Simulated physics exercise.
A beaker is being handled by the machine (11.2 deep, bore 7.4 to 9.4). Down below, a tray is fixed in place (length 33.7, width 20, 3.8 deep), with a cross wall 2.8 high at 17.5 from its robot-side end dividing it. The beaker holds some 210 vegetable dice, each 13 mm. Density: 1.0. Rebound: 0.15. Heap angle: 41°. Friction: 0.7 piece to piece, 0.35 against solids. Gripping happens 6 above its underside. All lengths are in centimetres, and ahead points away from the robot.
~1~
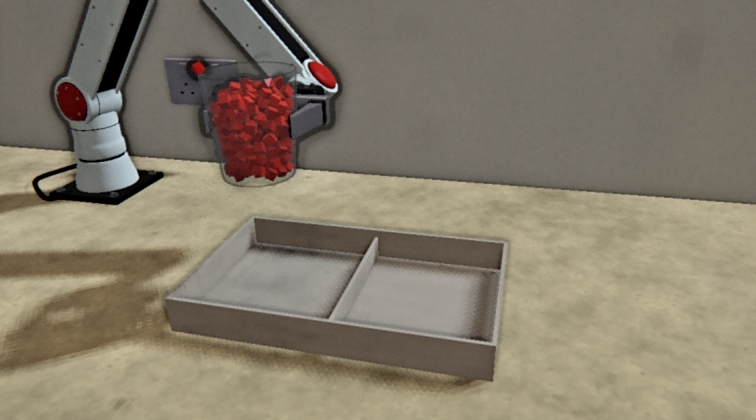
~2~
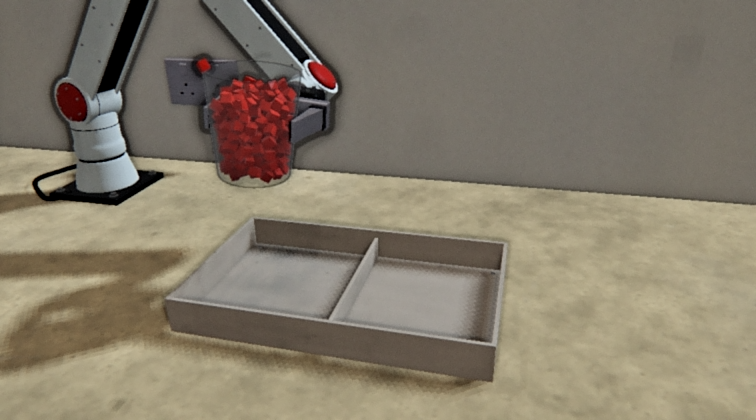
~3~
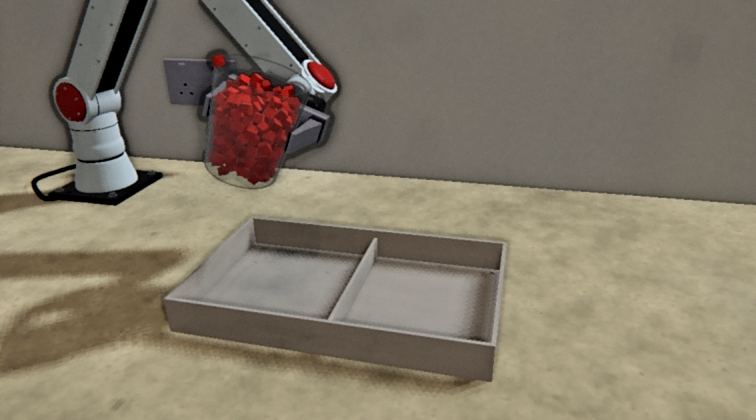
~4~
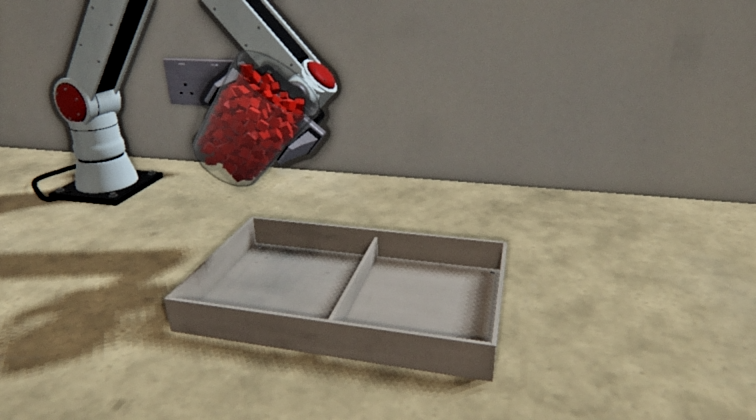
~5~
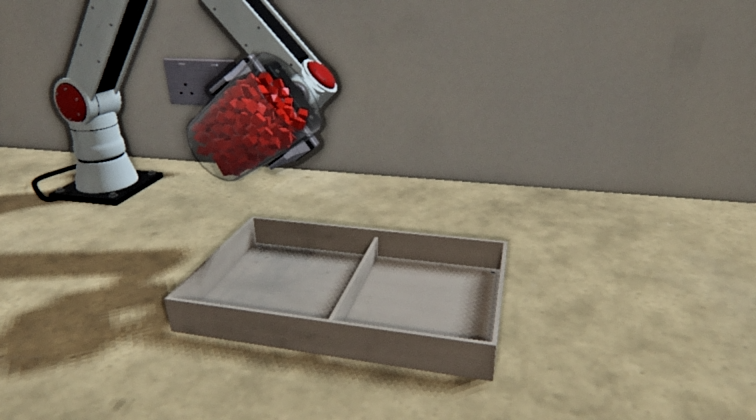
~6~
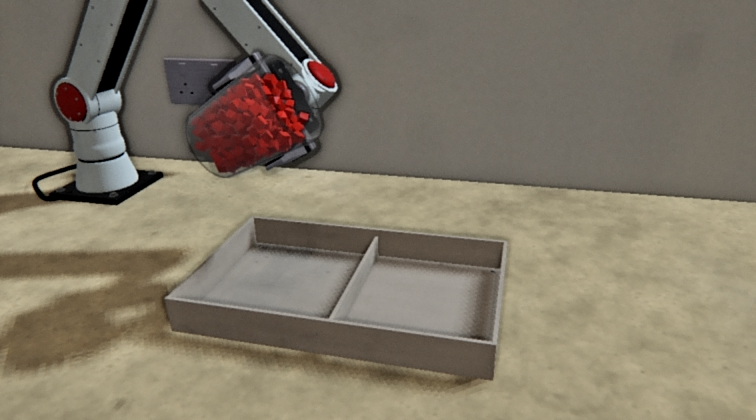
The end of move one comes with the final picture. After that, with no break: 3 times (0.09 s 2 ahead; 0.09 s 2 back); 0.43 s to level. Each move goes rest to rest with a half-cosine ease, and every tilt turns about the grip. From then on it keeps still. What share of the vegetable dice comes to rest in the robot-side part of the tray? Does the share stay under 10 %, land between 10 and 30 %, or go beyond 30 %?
It stays under 10 %.
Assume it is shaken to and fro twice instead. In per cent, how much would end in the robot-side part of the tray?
In that case, some 5 per cent.
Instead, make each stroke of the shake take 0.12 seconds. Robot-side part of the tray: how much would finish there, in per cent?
Roughly 0 percent would.
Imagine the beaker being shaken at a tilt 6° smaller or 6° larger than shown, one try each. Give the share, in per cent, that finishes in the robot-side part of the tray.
I'd expect close to 0 and then 5 per cent.
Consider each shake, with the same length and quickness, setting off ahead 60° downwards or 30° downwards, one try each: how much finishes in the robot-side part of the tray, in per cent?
Result: Approx. 0 % and 0 %, one try each.
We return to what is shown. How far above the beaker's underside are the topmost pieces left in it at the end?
Height at rest: Approx. 11.5 cm.
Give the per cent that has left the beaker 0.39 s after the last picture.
Roughly 5 percent up to then.
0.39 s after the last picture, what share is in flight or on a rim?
Around 4 per cent of the load.
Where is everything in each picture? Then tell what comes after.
The first picture shows beaker middle at (254, 125), level; upper third of the load around (252, 103), from x 200 to 285, top at y 70; 211 in the beaker.
The second picture shows beaker middle at (254, 126), tilted 6° forward; upper third of the load around (251, 104), from x 205 to 290, top at y 65.
The third picture shows beaker middle at (252, 125), tilted 21° forward; upper third of the load around (250, 103), from x 215 to 295, top at y 60.
The fourth picture shows beaker middle at (251, 125), tilted 39° forward; upper third of the load around (250, 105), from x 205 to 300, top at y 70.
The fifth picture shows beaker middle at (250, 124), tilted 54° forward; upper third of the load around (251, 105), from x 200 to 300, top at y 80.
The sixth picture shows beaker middle at (250, 123), tilted 60° forward; upper third of the load around (251, 105), from x 200 to 305, top at y 80; 211 in the beaker.
Then, 0.39 s later, tilted 60° forward, highest piece 23 above the table; 199 in the beaker, 4 in the far-side part, 8 in flight or on a rim.
Then, 0.78 s later, tilted 25° forward, highest piece 24 above the table; 188 in the beaker, 16 in the far-side part, 7 in the robot-side part.
Then, 1.17 s later, level, highest piece 26 above the table; 188 in the beaker, 16 in the far-side part, 7 in the robot-side part.
Then, 2.22 s later, level, highest piece 26 above the table; 188 in the beaker, 16 in the far-side part, 7 in the robot-side part.
At rest, 188 in the beaker, 16 in the far-side part, 7 in the robot-side part. That is 3 % in the robot-side part of the tray.
